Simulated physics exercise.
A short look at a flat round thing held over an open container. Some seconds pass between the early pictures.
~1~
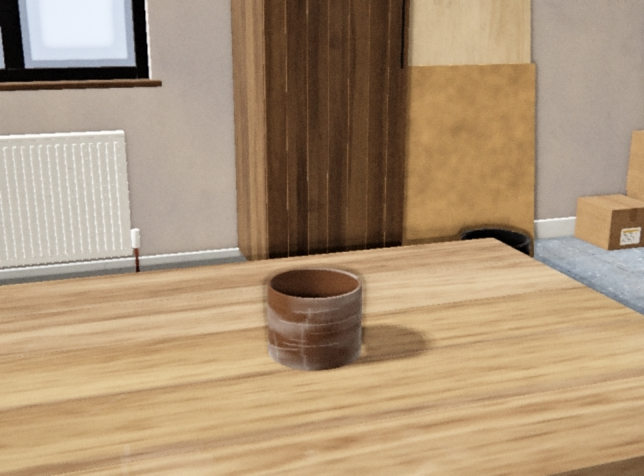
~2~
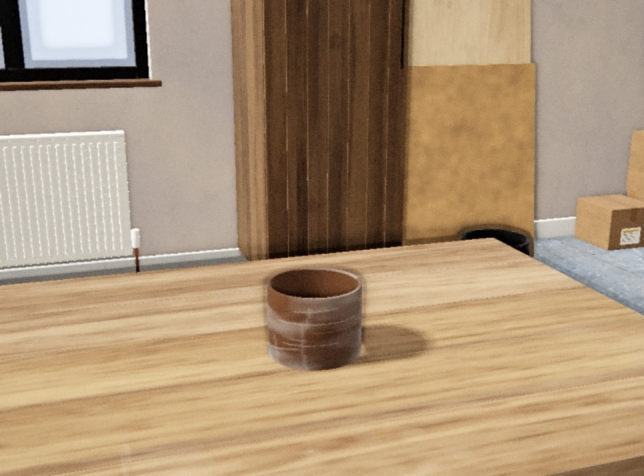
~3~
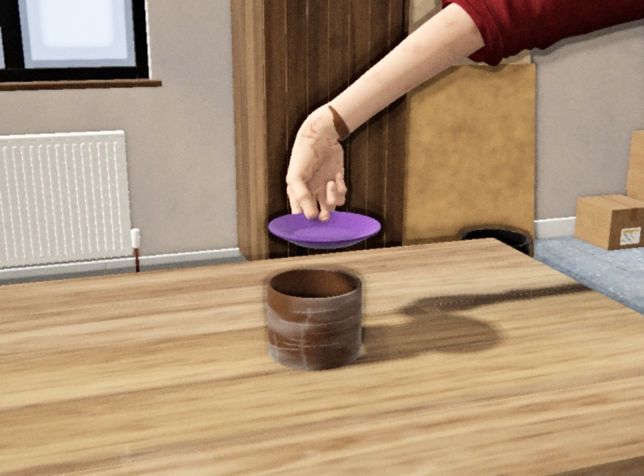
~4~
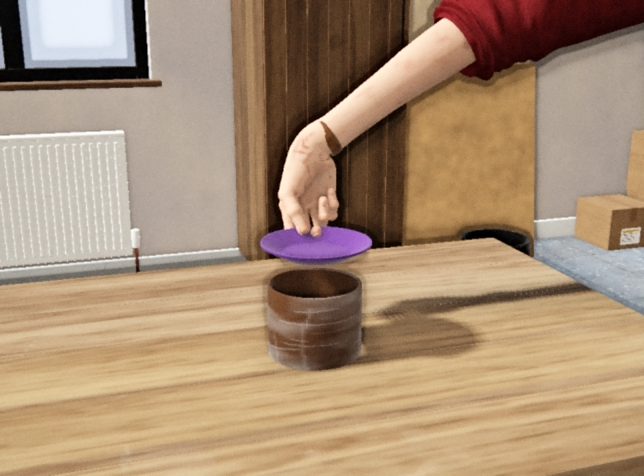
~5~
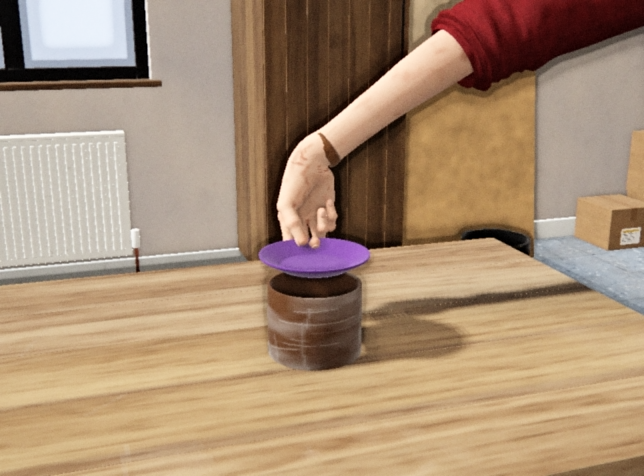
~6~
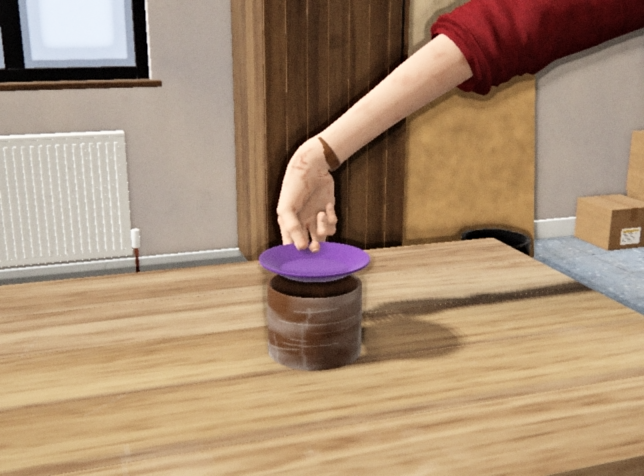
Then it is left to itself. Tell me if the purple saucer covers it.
Here the purple saucer works as a lid.
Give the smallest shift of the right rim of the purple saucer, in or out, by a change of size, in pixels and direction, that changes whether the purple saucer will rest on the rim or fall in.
About 8 pixels left.
Then, 0.12 s later than the last frame, purple saucer moving near (315, 275).
When it is over, the purple saucer rests on the rim, near (315, 275).
